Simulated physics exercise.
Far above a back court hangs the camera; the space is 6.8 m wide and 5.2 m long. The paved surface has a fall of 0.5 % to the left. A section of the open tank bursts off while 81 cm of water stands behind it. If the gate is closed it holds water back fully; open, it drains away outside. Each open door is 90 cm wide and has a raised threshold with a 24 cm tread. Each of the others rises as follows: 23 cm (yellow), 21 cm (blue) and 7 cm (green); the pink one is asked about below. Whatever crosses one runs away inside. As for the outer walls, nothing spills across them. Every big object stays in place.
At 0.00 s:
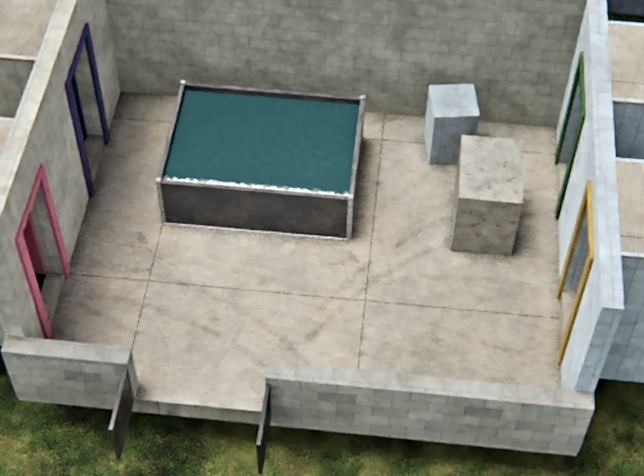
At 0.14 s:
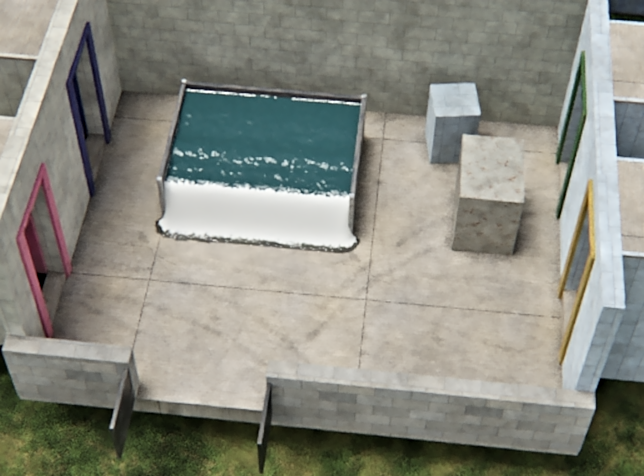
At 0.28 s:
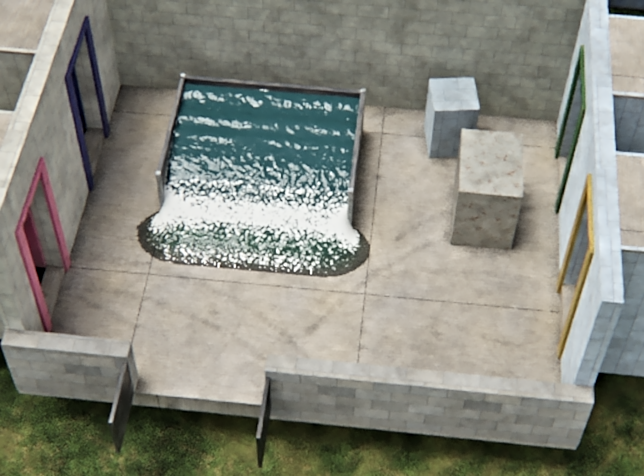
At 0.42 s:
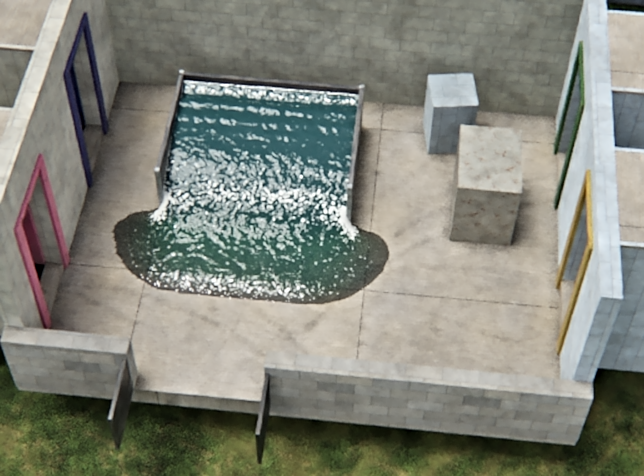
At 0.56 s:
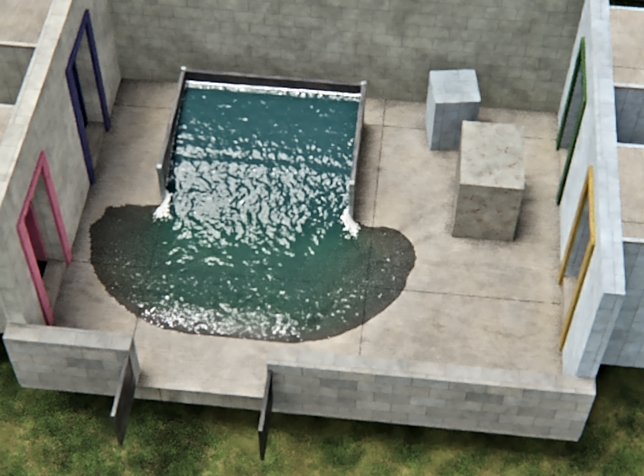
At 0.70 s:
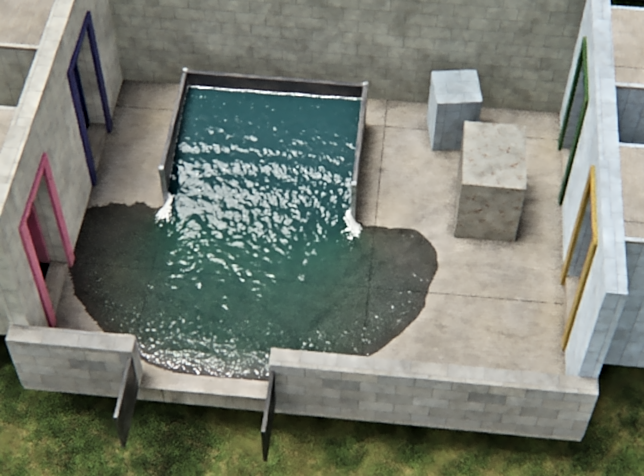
The video shows a tank of still, blue-green water in a walled, paved court; its front side gives way and foaming water pours out, spreading across the floor in a widening, rounded sheet toward the pink-framed door and front opening.
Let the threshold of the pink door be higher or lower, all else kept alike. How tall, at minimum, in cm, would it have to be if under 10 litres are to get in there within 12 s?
It would need to be about 22 cm tall.
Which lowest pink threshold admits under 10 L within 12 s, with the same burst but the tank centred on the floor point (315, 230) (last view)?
13.5 cm, give or take.
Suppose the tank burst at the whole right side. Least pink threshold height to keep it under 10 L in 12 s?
A minimum of about 16 cm.
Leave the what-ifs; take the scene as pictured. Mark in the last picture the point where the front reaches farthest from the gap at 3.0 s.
Pixel close to (557, 408).
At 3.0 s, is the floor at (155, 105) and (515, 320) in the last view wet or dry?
Taking them in turn, they come out spared and submerged.
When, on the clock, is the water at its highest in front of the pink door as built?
About 2.6 seconds.
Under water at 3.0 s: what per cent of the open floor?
Roughly 55 percent.
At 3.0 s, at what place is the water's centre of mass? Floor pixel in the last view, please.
Approximately (277, 278).
After 1.4 s water covers 50 % of the floor, deepest (45 cm) near (56, 363); 15 cm at the pink door, 0 litres in over its 12 cm threshold.
After 3.0 s water covers 55 % of the floor, deepest (32 cm) near (542, 407); 20 cm at the pink door, 45 litres in over its 12 cm threshold.
After 12.0 s water covers 95 % of the floor, deepest (12 cm) near (210, 110); 7 cm at the pink door, 62 litres in over its 12 cm threshold.
At the pink door as built, the water arrived by 0.9 s and peaked near 24 cm at 2.6 s.
With a threshold of 18.5 cm, 20 litres would have come in within the 12 s; with 24.5 cm, 5 litres. So under 10 litres takes about 22 cm.
